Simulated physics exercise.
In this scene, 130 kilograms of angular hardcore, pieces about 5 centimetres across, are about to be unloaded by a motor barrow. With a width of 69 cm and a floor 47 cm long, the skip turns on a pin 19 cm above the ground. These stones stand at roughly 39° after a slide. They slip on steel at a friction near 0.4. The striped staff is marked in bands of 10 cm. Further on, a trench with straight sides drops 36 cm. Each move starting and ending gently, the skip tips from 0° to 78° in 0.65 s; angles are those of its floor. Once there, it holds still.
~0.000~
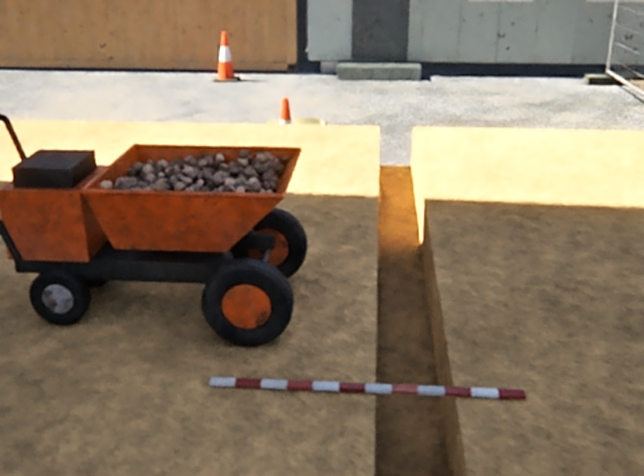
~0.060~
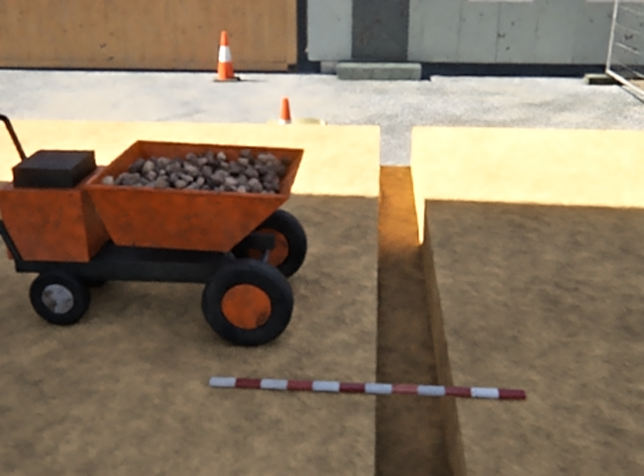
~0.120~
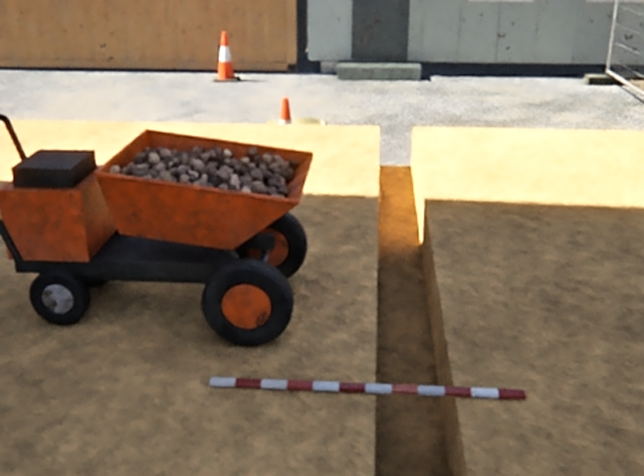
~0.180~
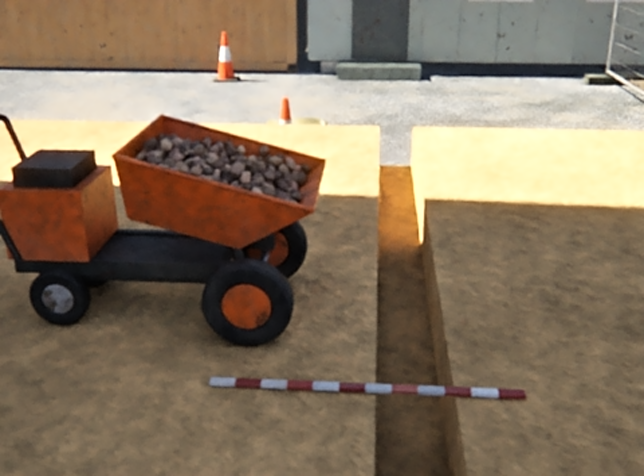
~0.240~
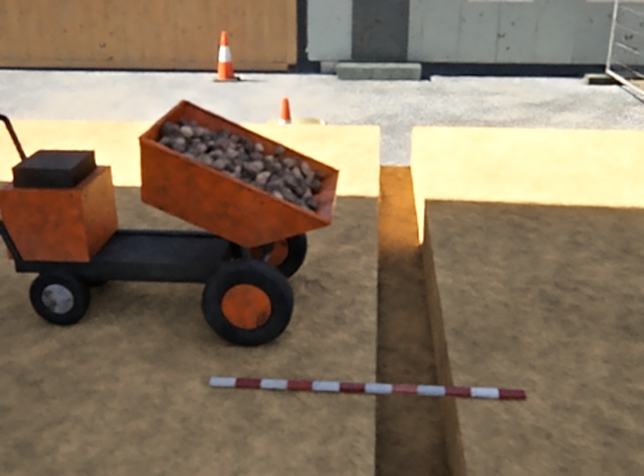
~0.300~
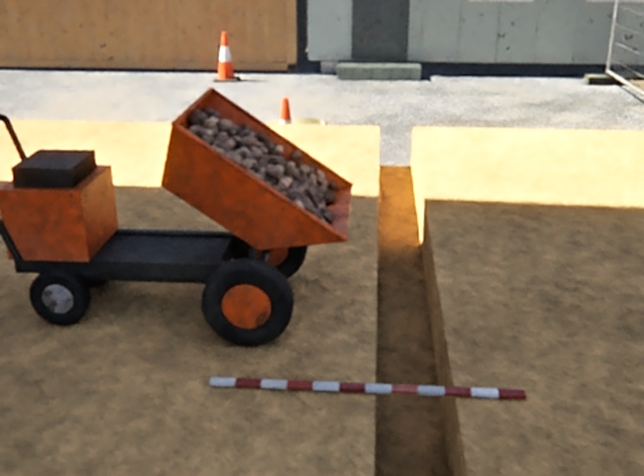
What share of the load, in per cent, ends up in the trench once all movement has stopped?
About 84 per cent.
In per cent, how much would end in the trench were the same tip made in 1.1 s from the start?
About 95%.
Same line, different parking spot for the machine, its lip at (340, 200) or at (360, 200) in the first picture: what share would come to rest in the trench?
35 %, then 10 %.
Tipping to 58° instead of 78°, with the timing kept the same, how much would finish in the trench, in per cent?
In that case around 50 percent.
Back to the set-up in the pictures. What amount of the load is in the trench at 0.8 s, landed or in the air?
I'd say near 50 per cent at that time.
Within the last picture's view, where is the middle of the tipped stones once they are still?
I'd put it close to (415, 360).
After 0.5 s the floor is at 66°; 100 % in the skip; the foremost stones are at (373, 265).
After 0.8 s the floor is at 78°; 47 % in the skip, 51 % in the trench, 3 % past the trench; the foremost stones are at (462, 324).
After 1.1 s the floor is at 78°; 2 % in the skip, 82 % in the trench, 16 % past the trench; the foremost stones are at (604, 307).
After 3.0 s the floor is at 78°; 0 % in the skip, 84 % in the trench, 16 % past the trench; the foremost stones are past the picture's edge.
